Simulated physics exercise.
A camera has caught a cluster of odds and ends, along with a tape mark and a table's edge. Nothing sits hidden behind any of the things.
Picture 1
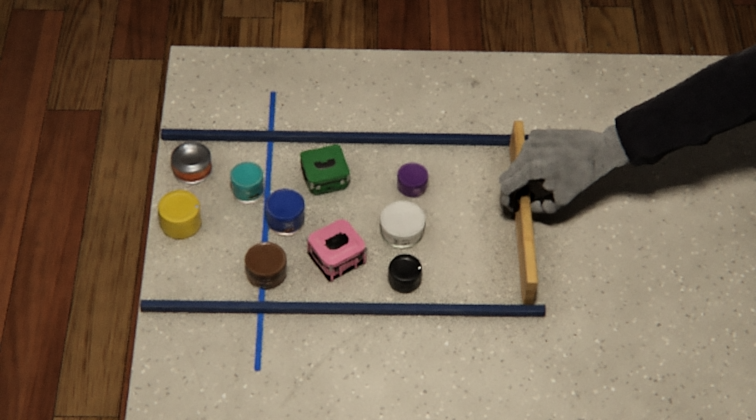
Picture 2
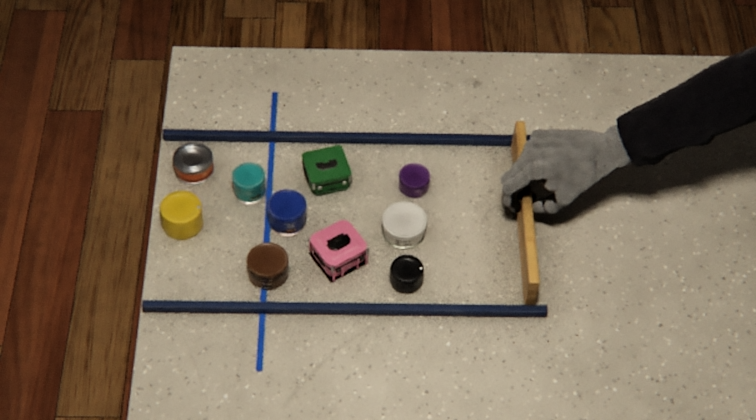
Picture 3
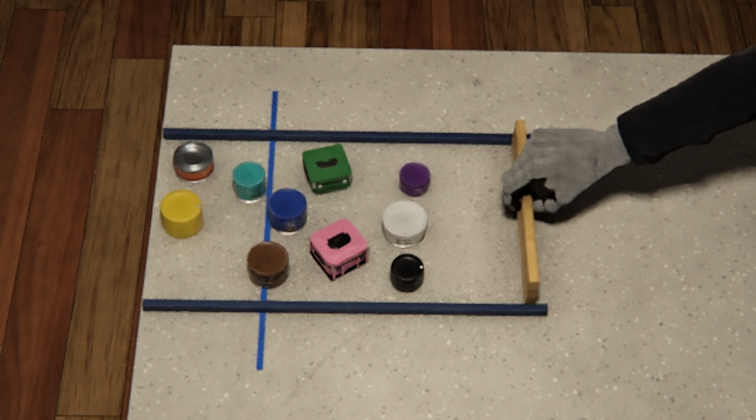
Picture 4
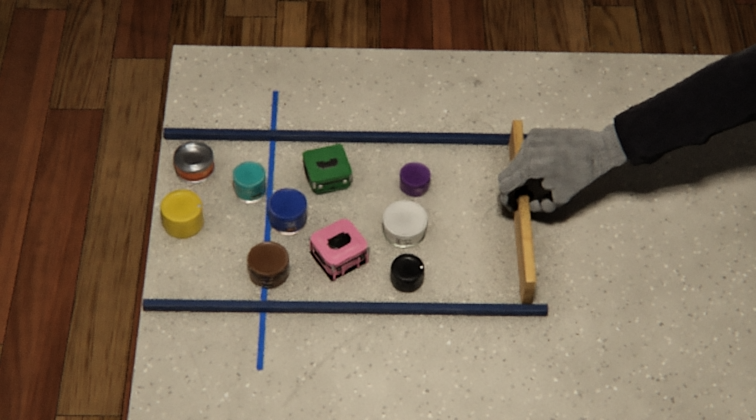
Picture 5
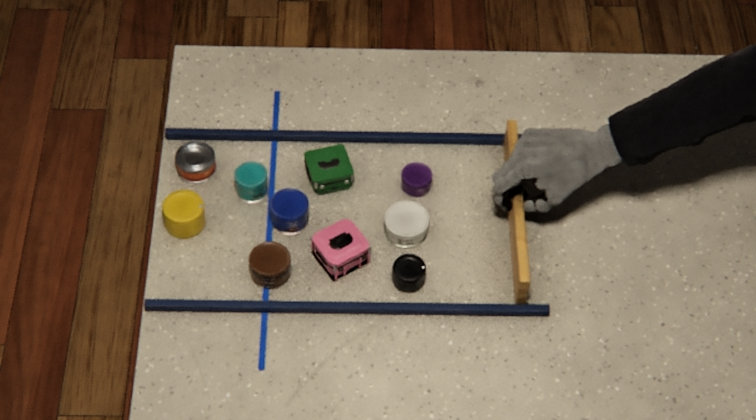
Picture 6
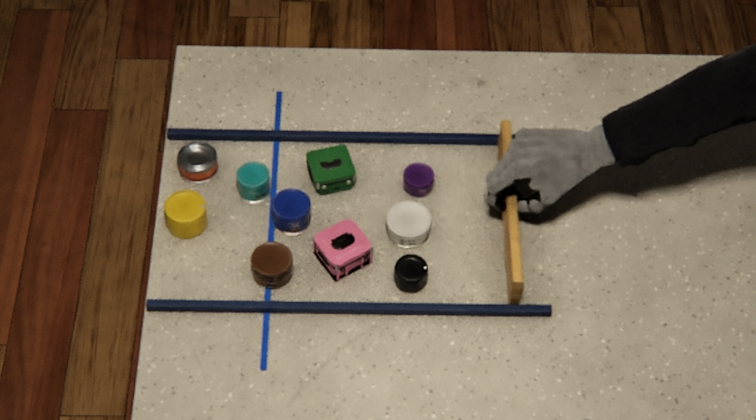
A gloved hand held a wooden board upright between two dark rails and slid it slightly left, while the colourful little pots, tins and cases scattered around the blue tape line sat untouched.
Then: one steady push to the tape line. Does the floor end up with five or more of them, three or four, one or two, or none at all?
The push will most likely fail to drop any piece.
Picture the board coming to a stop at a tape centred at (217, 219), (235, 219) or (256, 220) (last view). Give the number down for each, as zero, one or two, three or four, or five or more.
First three to four, then 1 or 2, and lastly not one.
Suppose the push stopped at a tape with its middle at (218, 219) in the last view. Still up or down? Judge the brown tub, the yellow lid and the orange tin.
The brown tub? It is safe. The yellow lid? It does not stay. The orange tin? It does not stay.
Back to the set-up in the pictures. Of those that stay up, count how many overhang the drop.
1 overhanging.
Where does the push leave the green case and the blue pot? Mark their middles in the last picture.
In the last picture the first middle sits at (248, 156) and the other at (210, 206).
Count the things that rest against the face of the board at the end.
It's 4.
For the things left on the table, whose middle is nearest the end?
That'd be the yellow lid, foremost of the lot.
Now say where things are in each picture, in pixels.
In the first picture, yellow lid (180, 215); orange tin (192, 163); turquoise tin (247, 183); board (523, 211); tape (266, 220).
In the second picture, orange tin (193, 163); blue pot (287, 213).
In the third picture, turquoise tin (250, 182); pink case (339, 249).
In the fourth picture, yellow lid (183, 214); purple tub (415, 180).
In the fifth picture, orange tin (196, 162); green case (329, 170).
In the sixth picture, yellow lid (186, 214); orange tin (198, 162); turquoise tin (254, 183); board (510, 210); tape (272, 220).
Soon after, none off yet; yellow lid at rest near (186, 214); orange tin at rest near (198, 162); turquoise tin at rest near (254, 183).
After that, none off yet; yellow lid at rest near (186, 214); orange tin at rest near (198, 162); turquoise tin moving near (249, 180).
In the end, the number that fall off is zero.
